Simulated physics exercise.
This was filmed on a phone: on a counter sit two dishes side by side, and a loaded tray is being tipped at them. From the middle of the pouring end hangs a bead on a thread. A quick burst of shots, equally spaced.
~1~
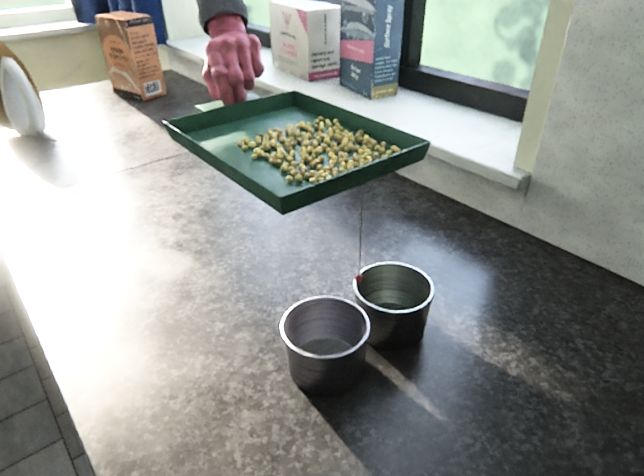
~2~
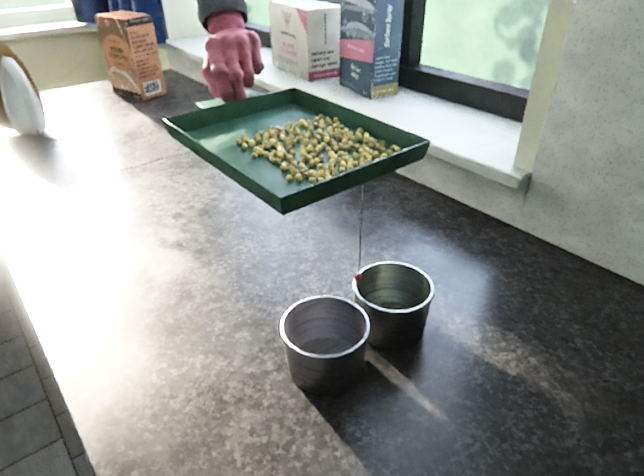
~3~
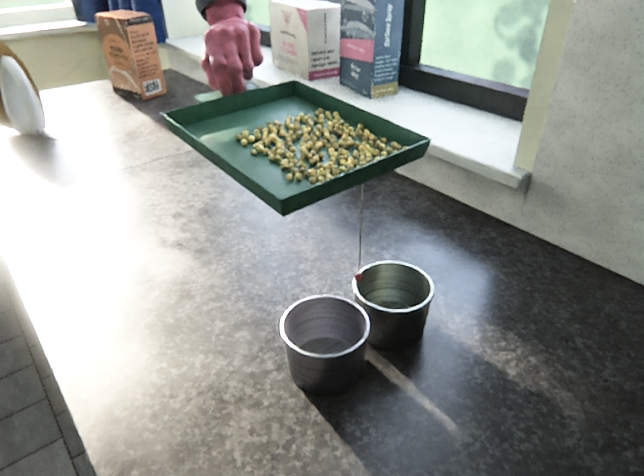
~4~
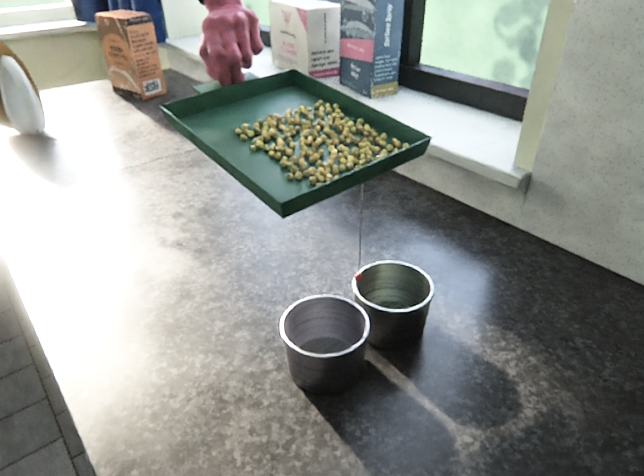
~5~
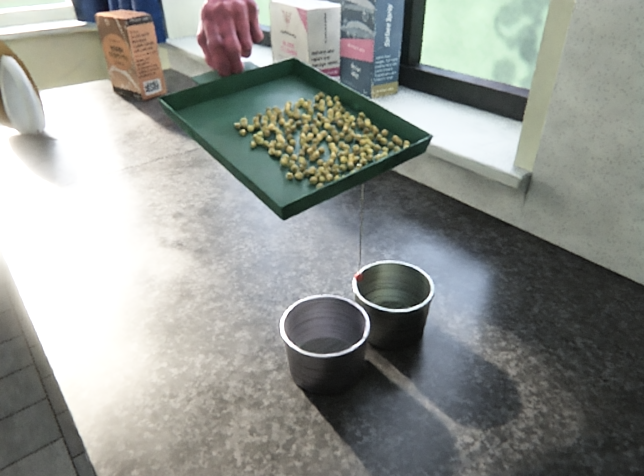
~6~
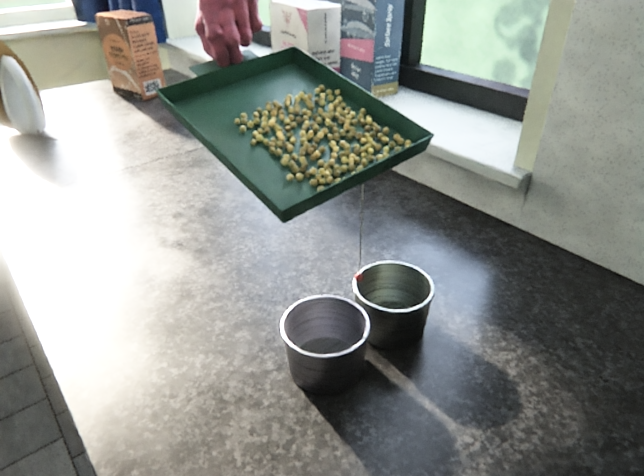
A hand slowly tilts a green tray of soya beans above two metal dishes.
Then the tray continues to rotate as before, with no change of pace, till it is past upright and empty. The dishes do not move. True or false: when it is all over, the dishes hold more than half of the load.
True.
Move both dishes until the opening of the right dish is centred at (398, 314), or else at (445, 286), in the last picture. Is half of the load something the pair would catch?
Earlier try a minority share, later try a minority share.
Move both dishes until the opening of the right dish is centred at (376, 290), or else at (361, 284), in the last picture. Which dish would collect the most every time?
The left-hand one the first time, the left-hand one the second.
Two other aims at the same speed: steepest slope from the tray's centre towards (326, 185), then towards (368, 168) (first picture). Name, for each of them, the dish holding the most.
I'd say the one to the left first, then the one to the right.
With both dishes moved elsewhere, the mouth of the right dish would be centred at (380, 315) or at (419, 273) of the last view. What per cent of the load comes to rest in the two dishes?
50 and 10 in a hundred.
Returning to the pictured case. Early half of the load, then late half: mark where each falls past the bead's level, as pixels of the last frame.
Near (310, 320) and later near (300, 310).
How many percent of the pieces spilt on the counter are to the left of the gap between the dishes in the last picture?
Estimate: About 80 percent.
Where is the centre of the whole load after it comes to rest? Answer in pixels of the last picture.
The centre comes to rest close to (322, 363).
Shortly afterwards, tray tipped steeply; all but a few on the tray; only a few outside both; only a few in the air.
Next, tray tipped right over; near a quarter on the tray; near half in the left dish; a little outside both; near a quarter in the air.
Some moments later, tray tipped past a quarter turn; the bulk in the left dish; near a quarter outside both.
In the end, tray tipped past a quarter turn; the bulk in the left dish; none at all in the right dish; near a quarter outside both.
